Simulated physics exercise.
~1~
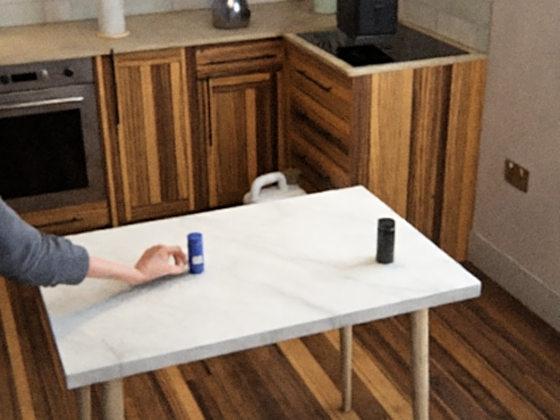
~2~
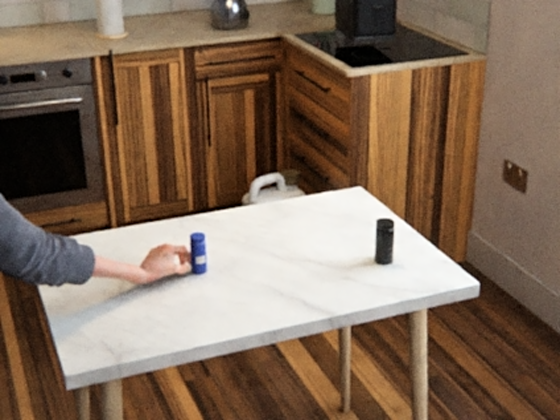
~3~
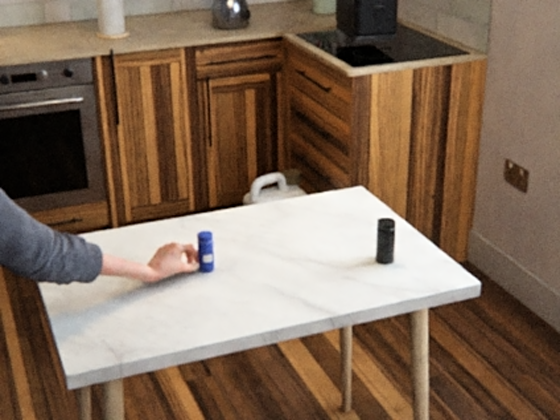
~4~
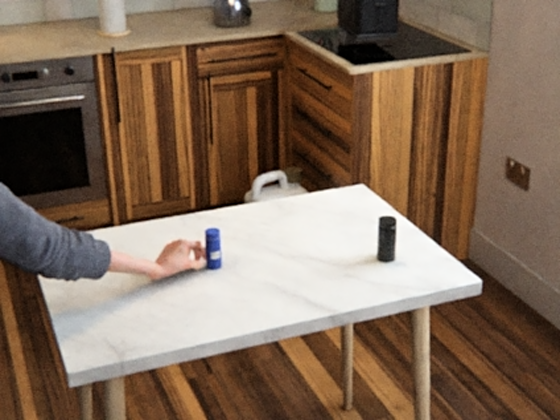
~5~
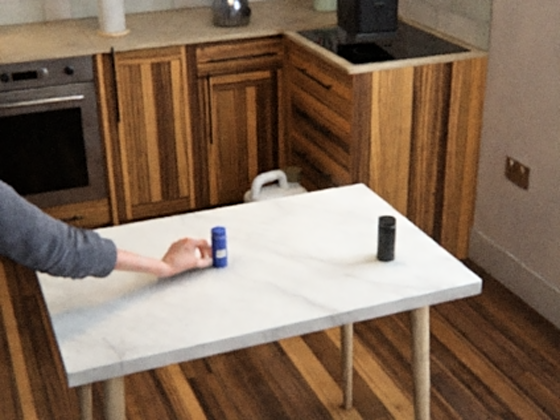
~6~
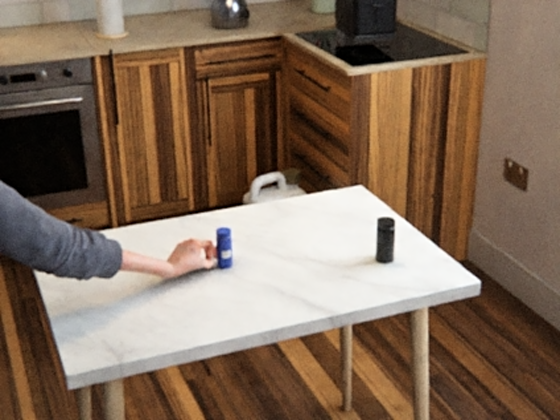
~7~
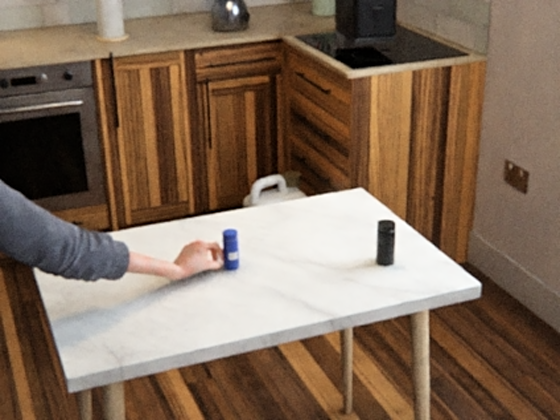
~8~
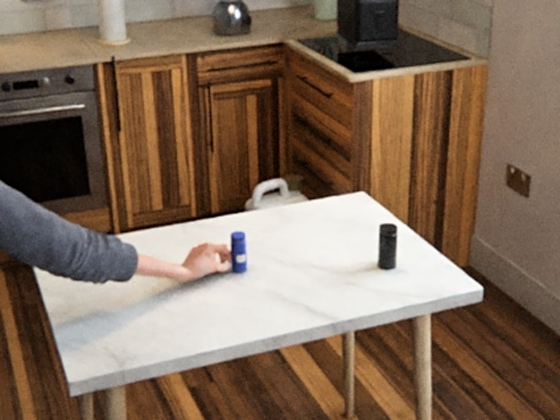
On a white marble table, a hand slides an upright blue shaker right, toward a still black one.
